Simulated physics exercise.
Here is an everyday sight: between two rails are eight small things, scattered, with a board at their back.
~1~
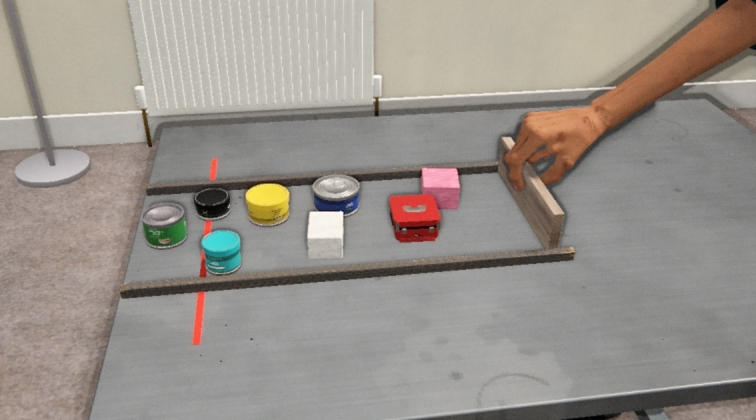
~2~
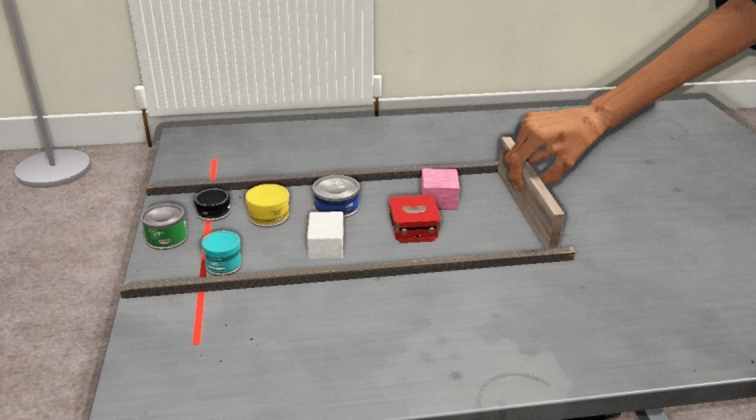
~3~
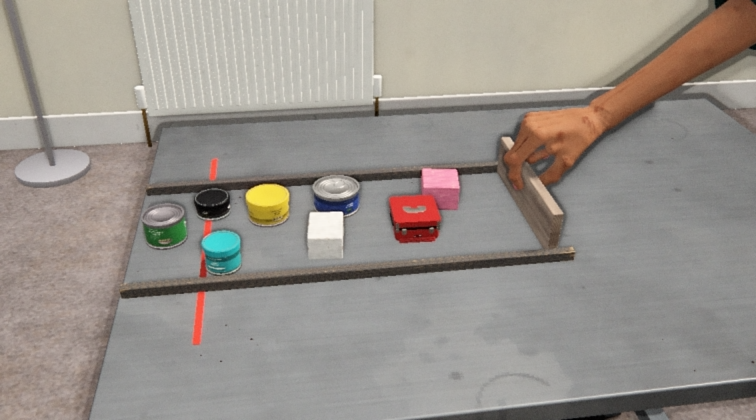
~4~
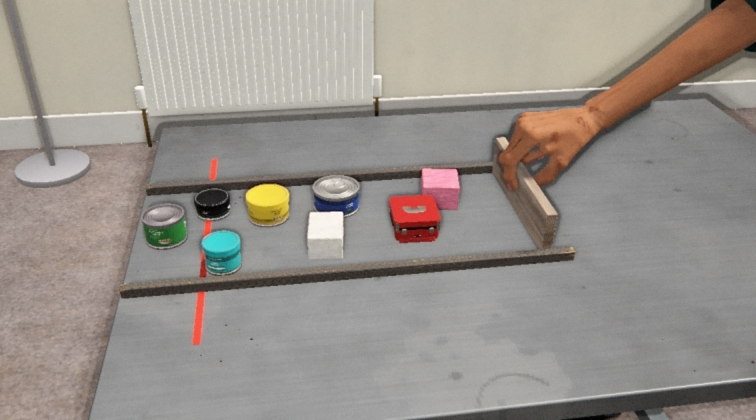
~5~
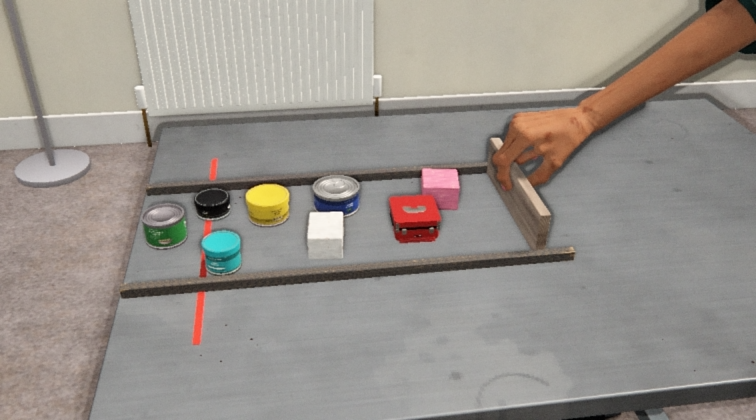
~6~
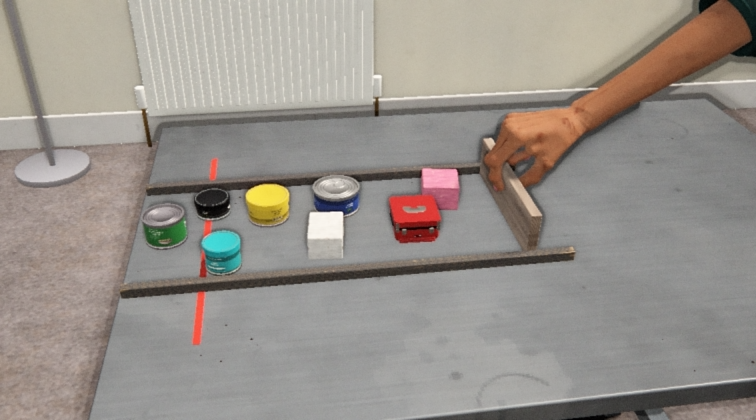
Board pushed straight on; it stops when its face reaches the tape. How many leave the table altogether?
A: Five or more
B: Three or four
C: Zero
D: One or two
B, three or four.
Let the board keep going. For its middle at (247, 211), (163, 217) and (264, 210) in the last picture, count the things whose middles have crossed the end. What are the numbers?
Past-the-end tally - position 1: 1, position 2: 6, position 3: 1.
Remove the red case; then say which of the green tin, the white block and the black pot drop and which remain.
The green tin? It heads down. The white block? It does not drop. The black pot? It heads down.
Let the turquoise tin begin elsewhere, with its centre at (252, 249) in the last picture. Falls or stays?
Observed: The turquoise tin is not kept up.
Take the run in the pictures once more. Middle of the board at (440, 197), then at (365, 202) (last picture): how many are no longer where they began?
In order, the tallies are 1 and 5.
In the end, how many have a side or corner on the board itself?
That number would be 2.
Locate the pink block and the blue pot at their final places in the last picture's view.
Final positions - pink block around (189, 207), blue pot around (146, 209).
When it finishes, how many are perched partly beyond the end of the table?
I make it 2.
Soon after, none off yet; green tin at rest near (165, 227); black pot at rest near (213, 205); turquoise tin at rest near (222, 254).
In the end, the number that fall off is three or four; gone, yellow tin, turquoise tin, black pot and green tin.
